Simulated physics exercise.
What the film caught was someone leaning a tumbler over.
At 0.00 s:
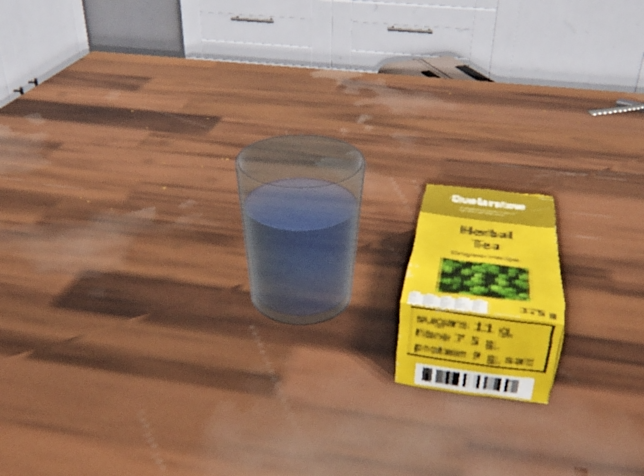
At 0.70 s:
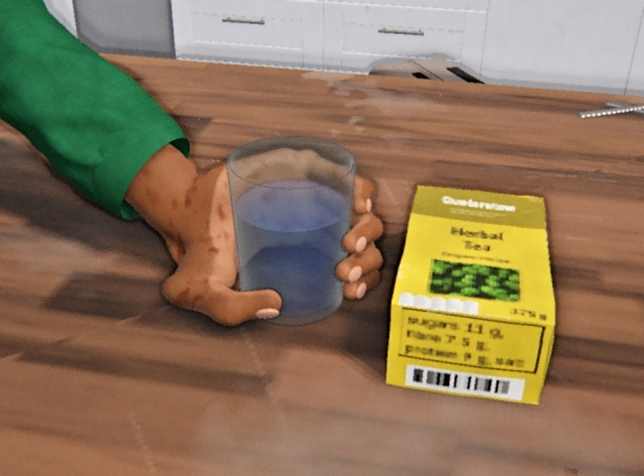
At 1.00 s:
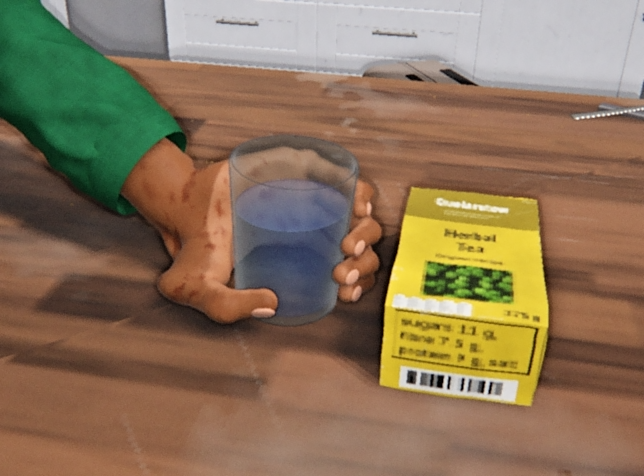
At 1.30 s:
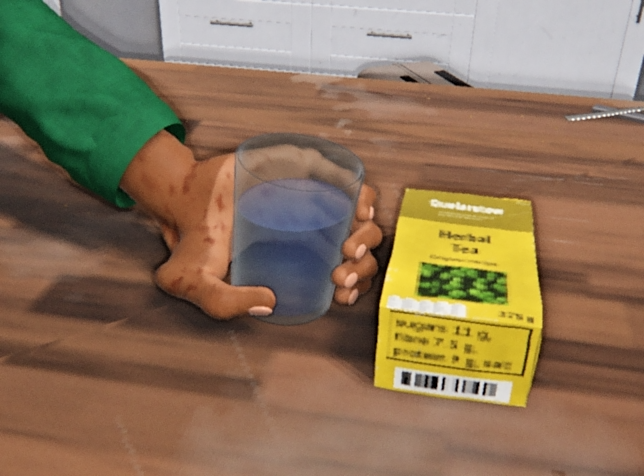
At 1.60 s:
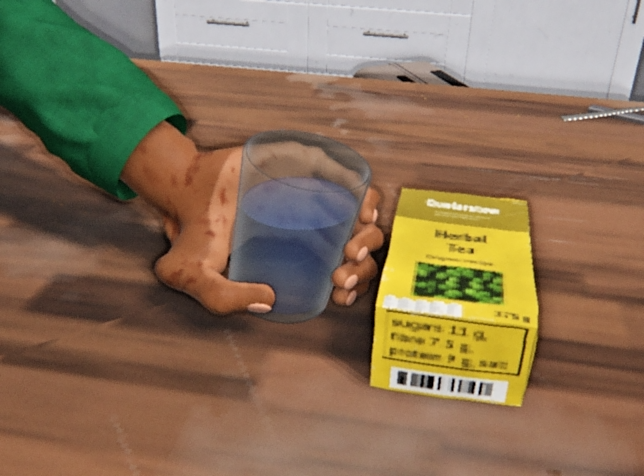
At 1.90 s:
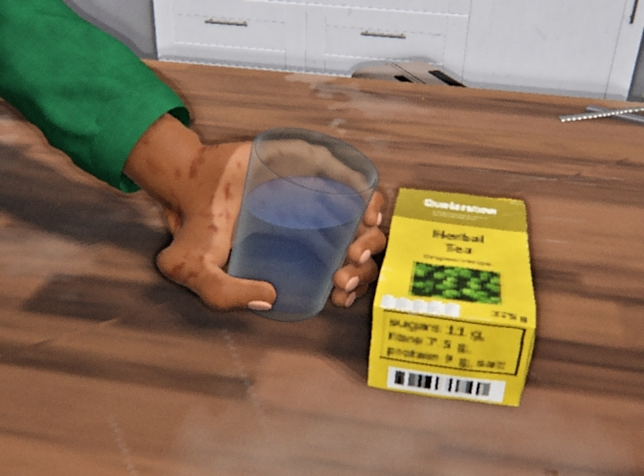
We see a glass tumbler of bluish liquid standing beside a yellow herbal tea packet on a wooden surface; a hand in a green sleeve grips it from the left and gradually tilts it rightward, towards the packet.
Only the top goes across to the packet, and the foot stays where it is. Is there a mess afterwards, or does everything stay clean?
My prediction: Nothing lost.
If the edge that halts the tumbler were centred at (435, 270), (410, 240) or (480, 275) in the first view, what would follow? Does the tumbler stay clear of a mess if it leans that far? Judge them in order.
In the listed order: Some escapes, nothing escapes, some escapes.
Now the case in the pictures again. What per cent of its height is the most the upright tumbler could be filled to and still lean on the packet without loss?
I'd say something like 80 in a hundred.
After 2.5 s, the tumbler leans by about 20°; all is still inside.
After 3.1 s, the tumbler leans by about 25°; all is still inside.
After 4.5 s, the tumbler leans by about 30°, against the packet; all is still inside.
